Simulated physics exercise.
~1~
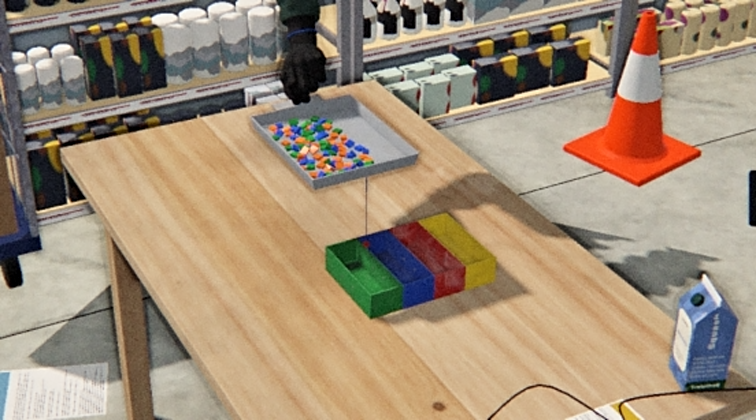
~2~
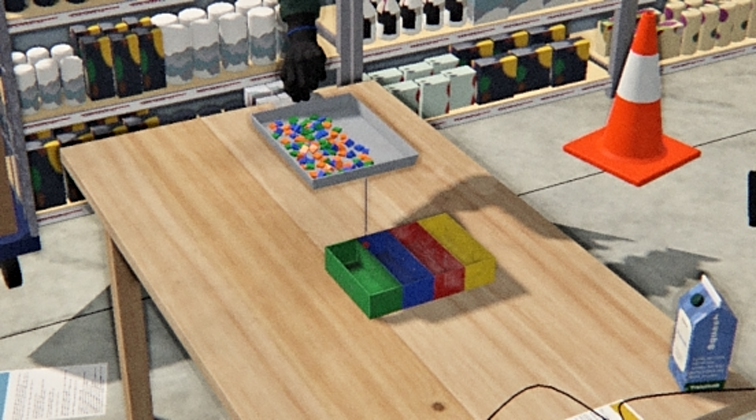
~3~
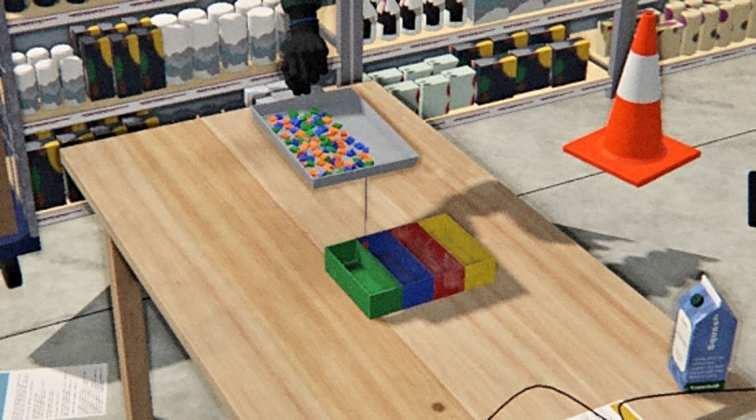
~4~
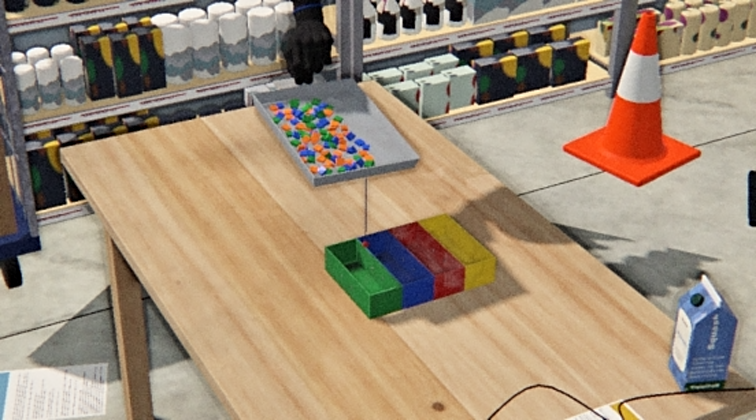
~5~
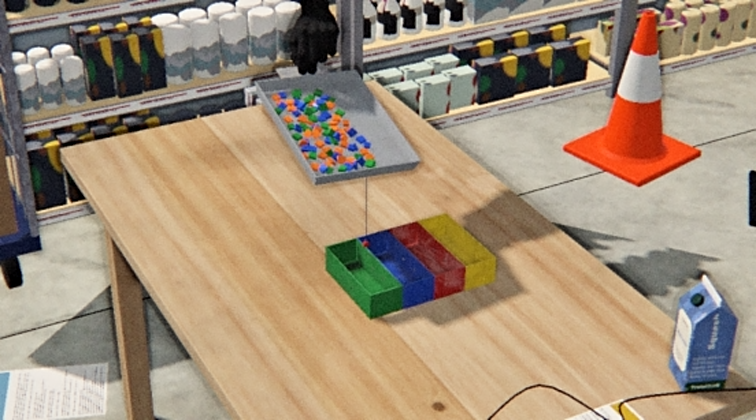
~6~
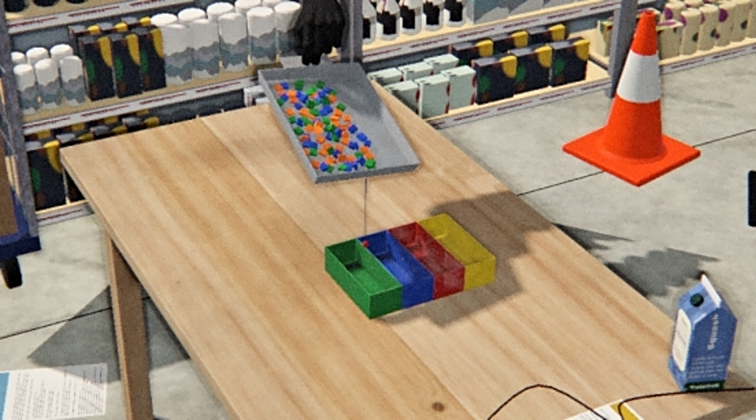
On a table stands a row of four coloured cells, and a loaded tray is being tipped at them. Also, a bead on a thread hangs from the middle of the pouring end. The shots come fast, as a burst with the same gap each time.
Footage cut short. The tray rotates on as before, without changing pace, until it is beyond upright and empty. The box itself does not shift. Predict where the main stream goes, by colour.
I would say into the red one.
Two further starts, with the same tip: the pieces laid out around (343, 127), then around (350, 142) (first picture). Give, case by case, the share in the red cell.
Near 70 per cent and near 60 per cent.
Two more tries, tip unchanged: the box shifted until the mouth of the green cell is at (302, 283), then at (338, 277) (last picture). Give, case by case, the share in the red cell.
Close to 10 in a hundred, then close to 40 in a hundred.
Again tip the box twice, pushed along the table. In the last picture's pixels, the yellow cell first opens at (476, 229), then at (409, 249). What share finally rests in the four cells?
Try 1: Some 90 %; try 2: Some 80 %.
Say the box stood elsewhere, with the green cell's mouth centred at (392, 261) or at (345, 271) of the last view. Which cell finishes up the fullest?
So the first one goes to the cell in blue and the second to the red cell.
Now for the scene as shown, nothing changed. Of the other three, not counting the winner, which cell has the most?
Second place goes to blue.
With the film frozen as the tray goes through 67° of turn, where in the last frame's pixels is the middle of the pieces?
Roughly at (381, 160).
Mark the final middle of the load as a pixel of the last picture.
Somewhere around (420, 268) in the final view.
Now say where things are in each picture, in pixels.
The first picture shows corners of the pouring end near (314, 178) and (415, 152), level; middle of the load near (325, 148), mosaic tiles; bead on its thread near (366, 244); green cell near (386, 300); blue cell near (418, 290); red cell near (450, 281); yellow cell near (480, 271).
The second picture shows corners of the pouring end near (314, 178) and (415, 153), level; middle of the load near (325, 148).
The third picture shows corners of the pouring end near (315, 177) and (415, 155), tipped barely, lowest at the right corner; middle of the load near (325, 144).
The fourth picture shows corners of the pouring end near (316, 176) and (416, 157), tipped a little, lowest at the right corner; middle of the load near (316, 137).
The fifth picture shows corners of the pouring end near (318, 175) and (417, 159), tipped clearly, lowest at the right corner; middle of the load near (318, 131).
The sixth picture shows corners of the pouring end near (318, 174) and (417, 161), tipped clearly, lowest at the right corner; middle of the load near (328, 129); green cell near (386, 300); blue cell near (418, 290); red cell near (449, 281); yellow cell near (480, 272).
Shortly afterwards, tray tipped steeply; all but a few on the tray; only a few falling or outside the box.
Next, tray tipped past a quarter turn; near half on the tray; near a quarter in the red cell; a little in the blue cell; only a few in the yellow cell; near a quarter falling or outside the box.
Some moments later, tray tipped past a quarter turn; near two thirds in the red cell; near a third in the blue cell; a little in the green cell; only a few in the yellow cell; only a few falling or outside the box.
In the end, tray tipped past a quarter turn; near two thirds in the red cell; near a third in the blue cell; a little in the green cell; only a few in the yellow cell; only a few outside the box.
